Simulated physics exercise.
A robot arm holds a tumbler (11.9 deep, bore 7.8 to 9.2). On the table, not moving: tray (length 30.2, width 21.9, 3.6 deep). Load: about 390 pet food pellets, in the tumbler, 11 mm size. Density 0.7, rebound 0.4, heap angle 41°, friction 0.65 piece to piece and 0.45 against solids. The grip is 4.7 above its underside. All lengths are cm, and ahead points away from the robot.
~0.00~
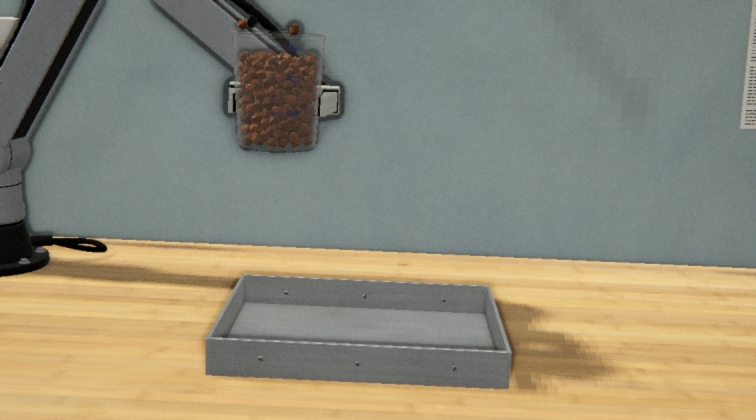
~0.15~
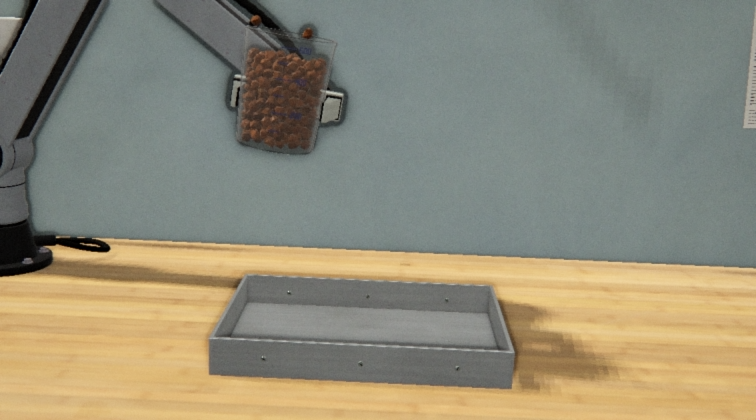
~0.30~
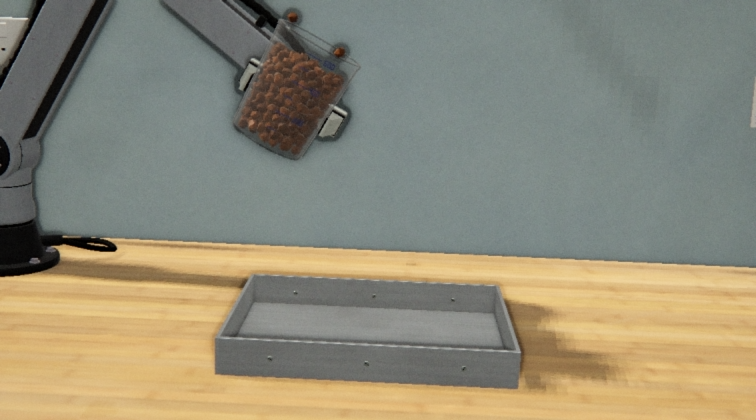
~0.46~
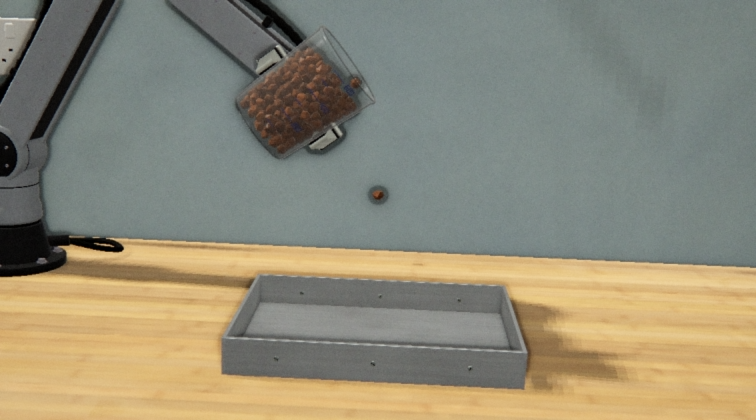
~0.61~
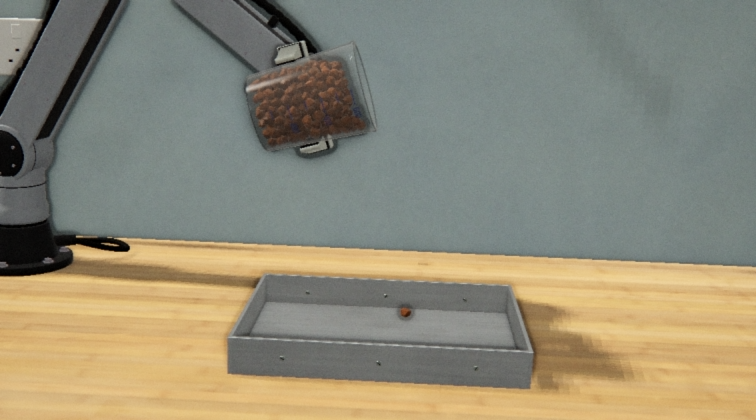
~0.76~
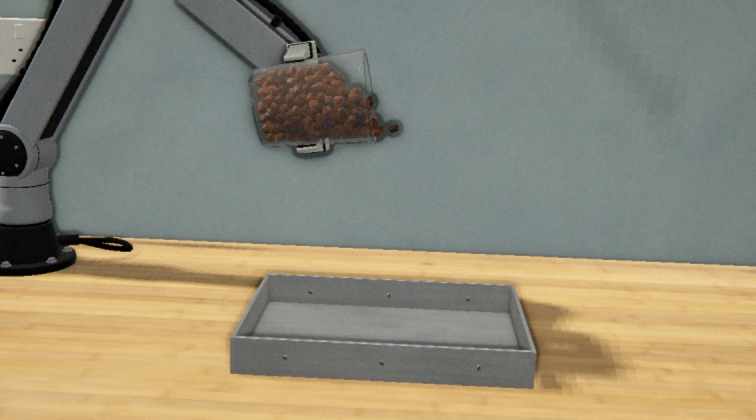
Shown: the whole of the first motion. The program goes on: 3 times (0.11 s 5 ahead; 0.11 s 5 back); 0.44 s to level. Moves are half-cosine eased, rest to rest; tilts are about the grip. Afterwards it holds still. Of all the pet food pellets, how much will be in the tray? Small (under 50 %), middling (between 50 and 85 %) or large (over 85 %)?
A middling share, between 50 and 85 %, ends in the tray.
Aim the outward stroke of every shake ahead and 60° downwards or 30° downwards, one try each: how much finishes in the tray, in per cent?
Some 25 and 45 per cent.
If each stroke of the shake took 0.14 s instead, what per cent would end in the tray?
In that case some 65 per cent.
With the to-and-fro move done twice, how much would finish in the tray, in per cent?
Then about 65 per cent.
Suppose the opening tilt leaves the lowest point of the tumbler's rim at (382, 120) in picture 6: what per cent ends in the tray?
Some 40 per cent.
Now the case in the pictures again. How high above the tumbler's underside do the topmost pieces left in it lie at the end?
Some 5.0 cm.
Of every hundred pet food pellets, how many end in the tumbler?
Roughly 20 per cent.
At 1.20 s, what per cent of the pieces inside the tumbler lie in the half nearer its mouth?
About 85 per cent.
By 1.20 s, tilted 81° forward, highest piece 27 above the table; 166 in the tray, 137 in the tumbler, 19 on the table or floor, 66 in flight or on a rim.
By 1.64 s, tilted 41° forward, highest piece 30 above the table; 271 in the tray, 80 in the tumbler, 35 on the table or floor, 2 in flight or on a rim.
By 2.06 s, level, highest piece 27 above the table; 273 in the tray, 79 in the tumbler, 35 on the table or floor, 1 in flight or on a rim.
By 3.11 s, level, highest piece 27 above the table; 273 in the tray, 79 in the tumbler, 35 on the table or floor, 1 in flight or on a rim.
Final count, 273 in the tray, 79 in the tumbler, 35 on the table or floor, 1 in flight or on a rim. That is 70 % in the tray.
